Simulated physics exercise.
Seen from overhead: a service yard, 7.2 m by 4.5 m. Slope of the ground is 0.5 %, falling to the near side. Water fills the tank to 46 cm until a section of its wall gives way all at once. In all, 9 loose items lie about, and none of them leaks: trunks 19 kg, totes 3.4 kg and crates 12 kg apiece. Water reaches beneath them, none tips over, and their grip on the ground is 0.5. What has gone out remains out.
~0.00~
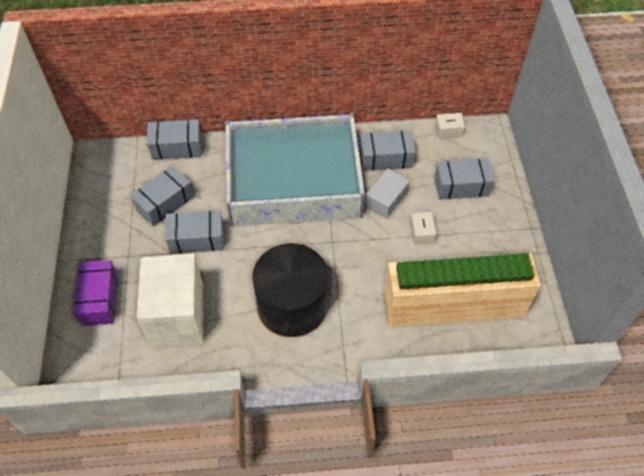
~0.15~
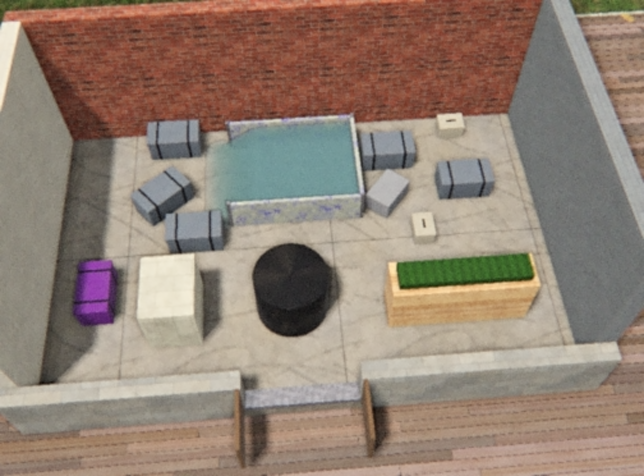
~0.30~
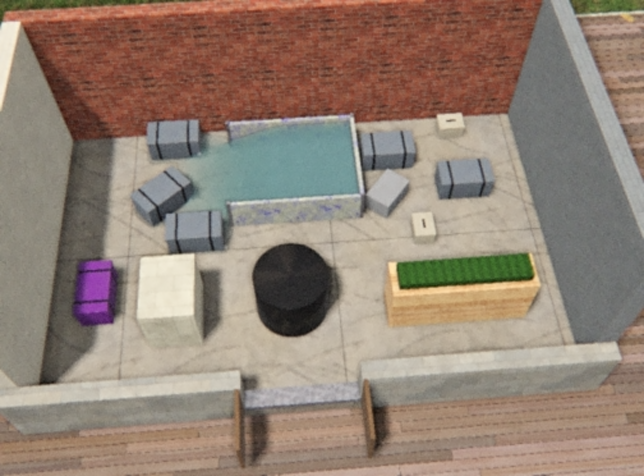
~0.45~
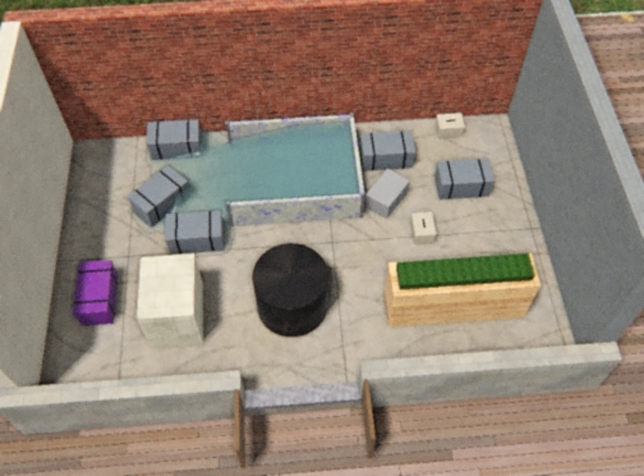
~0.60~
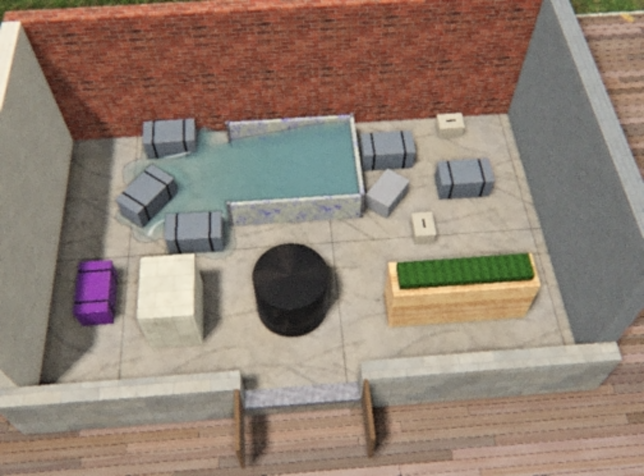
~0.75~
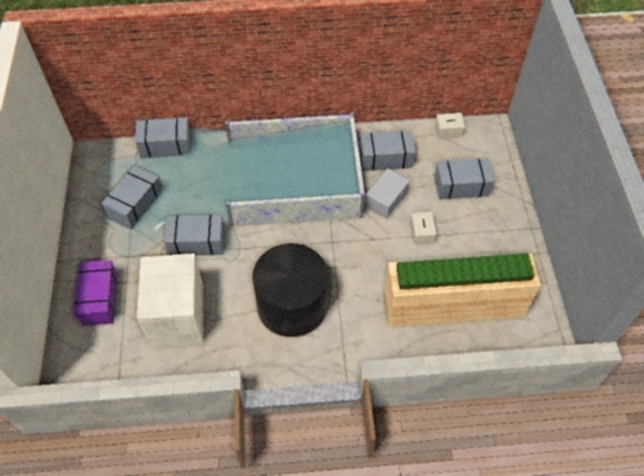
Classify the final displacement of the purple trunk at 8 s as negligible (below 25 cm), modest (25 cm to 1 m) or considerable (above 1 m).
Considerable.
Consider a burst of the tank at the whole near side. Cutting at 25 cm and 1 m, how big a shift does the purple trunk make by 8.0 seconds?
Outcome for the purple trunk: It remains nearly still.
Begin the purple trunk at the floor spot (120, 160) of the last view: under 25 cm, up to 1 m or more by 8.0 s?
From that spot, it is pushed far off.
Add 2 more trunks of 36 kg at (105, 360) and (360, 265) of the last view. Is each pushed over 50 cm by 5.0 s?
In turn: More, short of it.
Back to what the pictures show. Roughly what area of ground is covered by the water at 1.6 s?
My estimate is roughly 10.0 m2.
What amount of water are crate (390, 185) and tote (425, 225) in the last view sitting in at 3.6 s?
First roughly 0 cm, second roughly 0 cm.
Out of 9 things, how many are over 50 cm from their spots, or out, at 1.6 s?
Count: 2.
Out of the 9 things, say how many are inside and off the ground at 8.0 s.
The count is 2.
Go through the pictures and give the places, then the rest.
The purple trunk at (93, 286) rests on the ground; 2.8 m2 under water; 0 of 9 have shifted, in the first frame.
The purple trunk at (93, 286), on the bottom; 3.5 m2 under water; 0 of 9 have shifted, in the second frame.
The purple trunk at (93, 286) rests on the ground; water covers 4.2 m2; 0 of 9 have shifted, in the third frame.
The purple trunk at (93, 286), on the bottom; water covers 4.8 m2; 0 of 9 have shifted, in the fourth frame.
The purple trunk at (93, 286), on the bottom; 5.5 m2 under water; 2 of 9 have shifted, in the fifth frame.
The purple trunk at (93, 286), on the bottom; water covers 6.4 m2; 3 of 9 have shifted, in the sixth frame.
After 1.6 s the purple trunk is near (93, 286), 0.0 m from its start, aground; 0 of 9 are out; 2 afloat.
After 3.6 s the purple trunk is near (110, 338), 0.9 m from its start, afloat; 0 of 9 are out; 3 afloat.
After 5.6 s the purple trunk is near (207, 356), 2.0 m from its start, afloat; 0 of 9 are out; 4 afloat.
After 8.0 s the purple trunk is near (383, 344), 4.0 m from its start, aground; 0 of 9 are out; 2 afloat.
